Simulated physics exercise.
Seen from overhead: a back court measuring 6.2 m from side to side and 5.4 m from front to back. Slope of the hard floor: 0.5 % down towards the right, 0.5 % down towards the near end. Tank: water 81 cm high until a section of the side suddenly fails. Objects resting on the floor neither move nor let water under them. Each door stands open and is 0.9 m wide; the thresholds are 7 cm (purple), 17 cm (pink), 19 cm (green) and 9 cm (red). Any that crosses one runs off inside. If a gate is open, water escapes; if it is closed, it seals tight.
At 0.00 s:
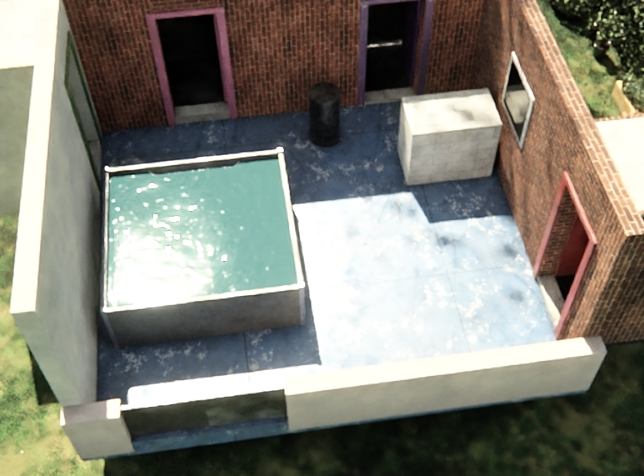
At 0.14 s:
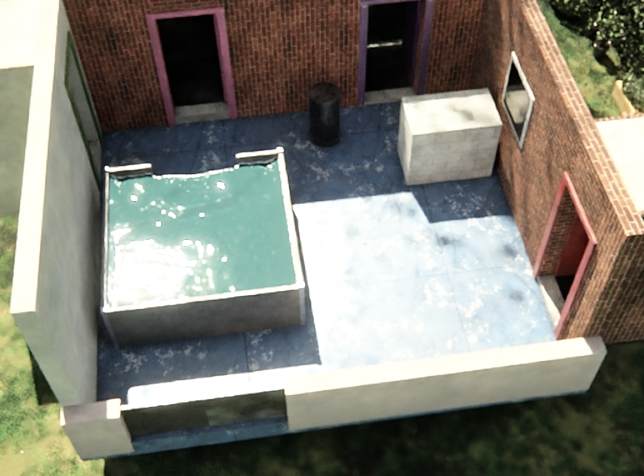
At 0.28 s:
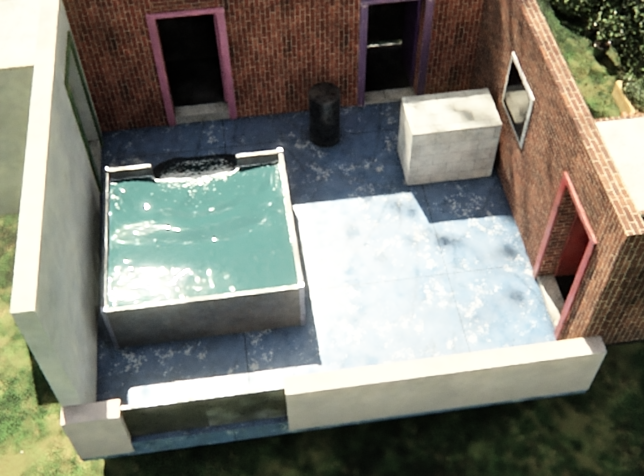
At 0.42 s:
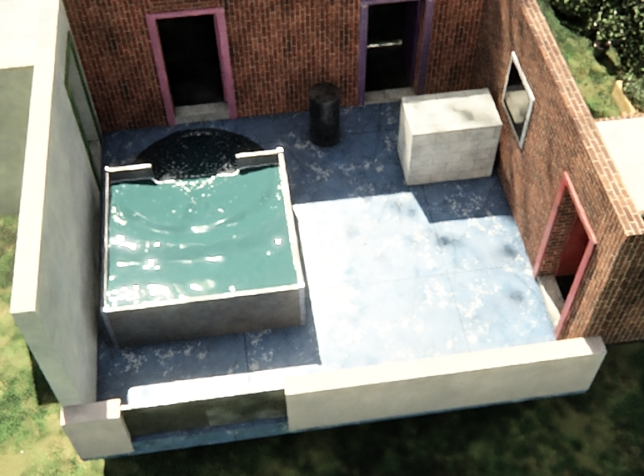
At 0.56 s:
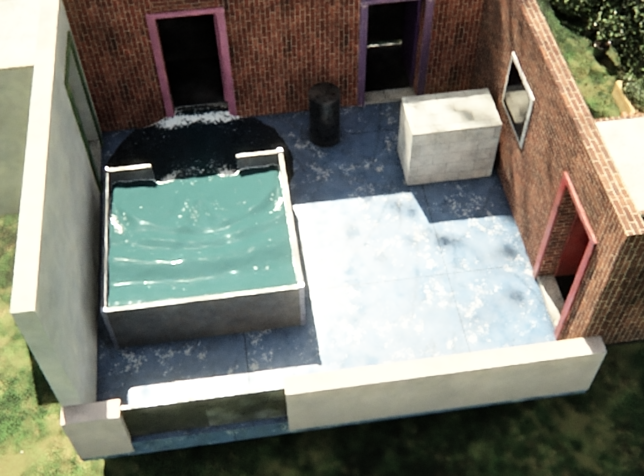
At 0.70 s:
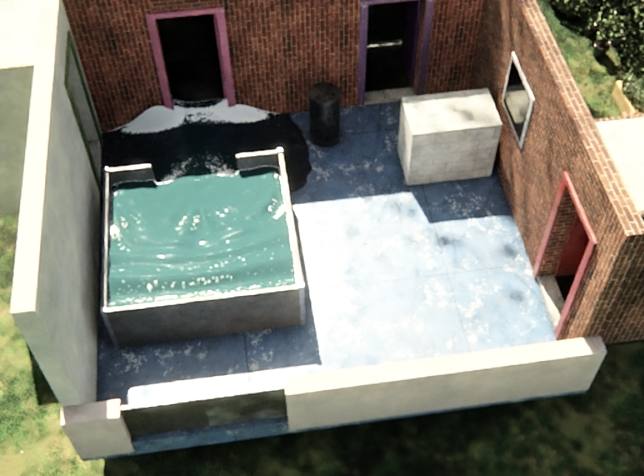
To begin with, a square tank of green water stands full and still in a brick-walled courtyard with a blue floor. Its far side opens in the middle and water pours through the gap, rippling the surface, then spreads in a widening dark pool to the back wall, edged with pale foam.
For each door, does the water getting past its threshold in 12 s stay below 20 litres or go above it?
The purple door: Above 20 litres; the pink door: Above 20 litres; the green door: Above 20 litres; the red door: Above 20 litres.
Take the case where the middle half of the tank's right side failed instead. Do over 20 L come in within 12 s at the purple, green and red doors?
Purple exceeds; green falls short; red exceeds.
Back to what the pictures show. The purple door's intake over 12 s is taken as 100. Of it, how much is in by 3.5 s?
0 per cent, roughly.
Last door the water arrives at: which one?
The red door.
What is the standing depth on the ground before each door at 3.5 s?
Depth readings (cm): Purple = 8; pink = 35; green = 24; red = 1.
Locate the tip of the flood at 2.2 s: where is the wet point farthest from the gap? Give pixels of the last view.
(465, 101).
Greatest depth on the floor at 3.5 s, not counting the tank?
About 34 cm.
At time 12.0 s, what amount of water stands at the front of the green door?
Around 10.5 cm deep.
After 1.4 s water covers 20 % of the floor and is deepest (54 cm) near (103, 139); purple door 3 cm at the sill, 0 L in, pink door 50 cm at the sill, 193 L in, green door 22 cm at the sill, 1 L in, red door not reached.
After 2.2 s water covers 35 % of the floor and is deepest (46 cm) near (168, 132); purple door 8 cm at the sill, 0 L in, pink door 47 cm at the sill, 400 L in, green door 30 cm at the sill, 25 L in, red door not reached.
After 3.5 s water covers 60 % of the floor and is deepest (34 cm) near (202, 136); purple door 8 cm at the sill, 1 L in, pink door 35 cm at the sill, 615 L in, green door 24 cm at the sill, 76 L in, red door not reached.
After 7.0 s water covers 95 % of the floor and is deepest (26 cm) near (300, 134); purple door 15 cm at the sill, 59 L in, pink door 24 cm at the sill, 837 L in, green door 15 cm at the sill, 102 L in, red door 11 cm at the sill, 0 L in.
After 12.0 s water covers 100 % of the floor and is deepest (18 cm) near (97, 417); purple door 12 cm at the sill, 185 L in, pink door 13 cm at the sill, 862 L in, green door 11 cm at the sill, 102 L in, red door 13 cm at the sill, 55 L in.
